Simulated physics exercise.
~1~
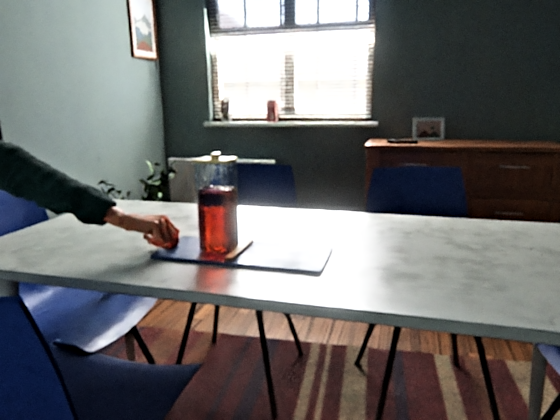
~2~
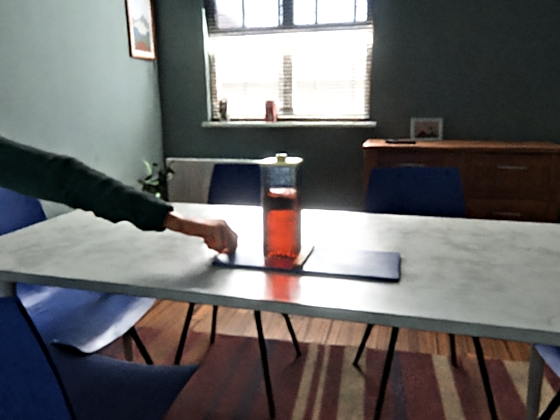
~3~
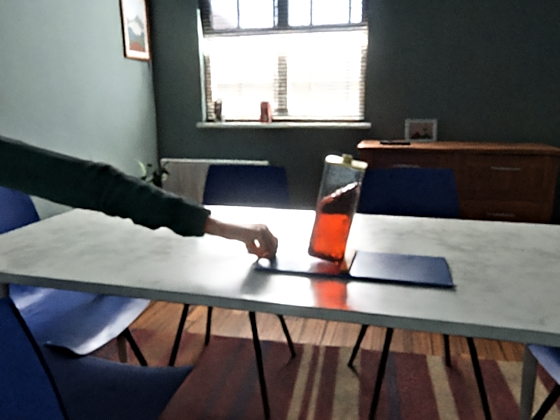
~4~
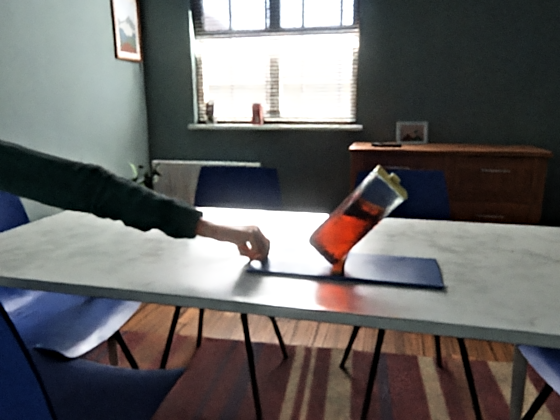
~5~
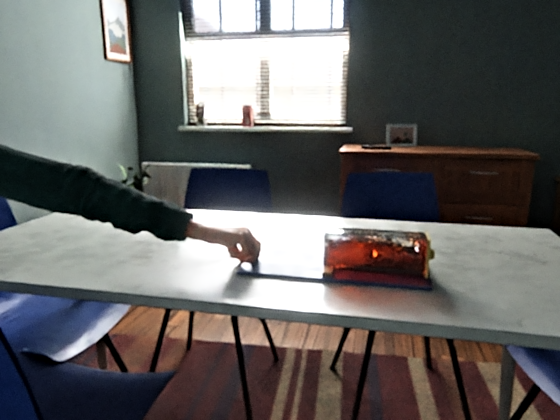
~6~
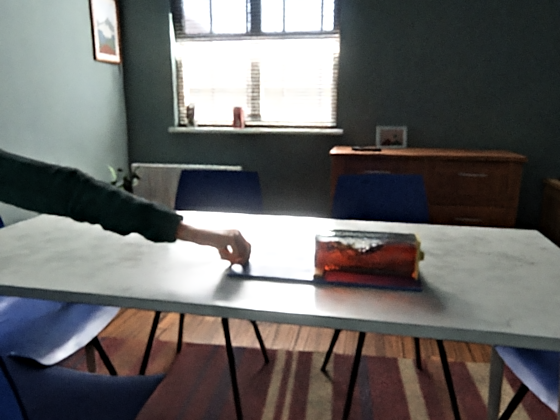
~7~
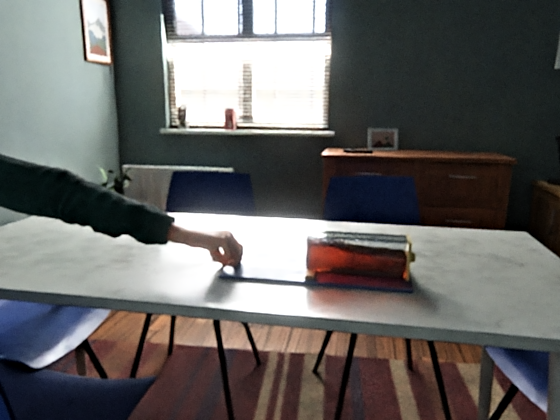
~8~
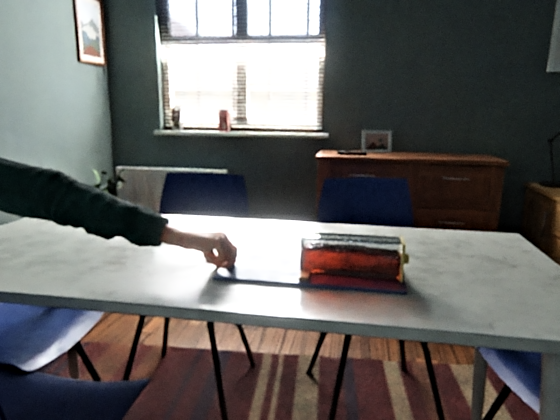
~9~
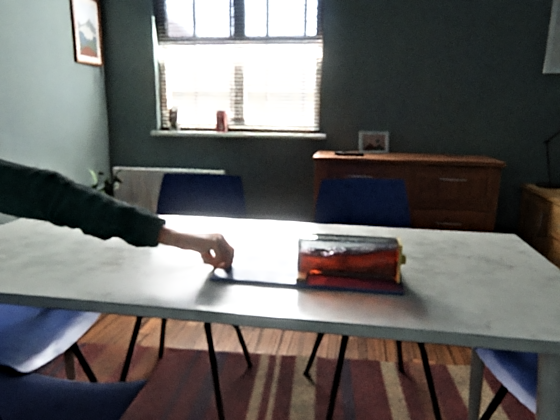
On a marble-patterned dining table, a hand slides a dark board right and stops; a flask of tea topples rightward, ending on its side.
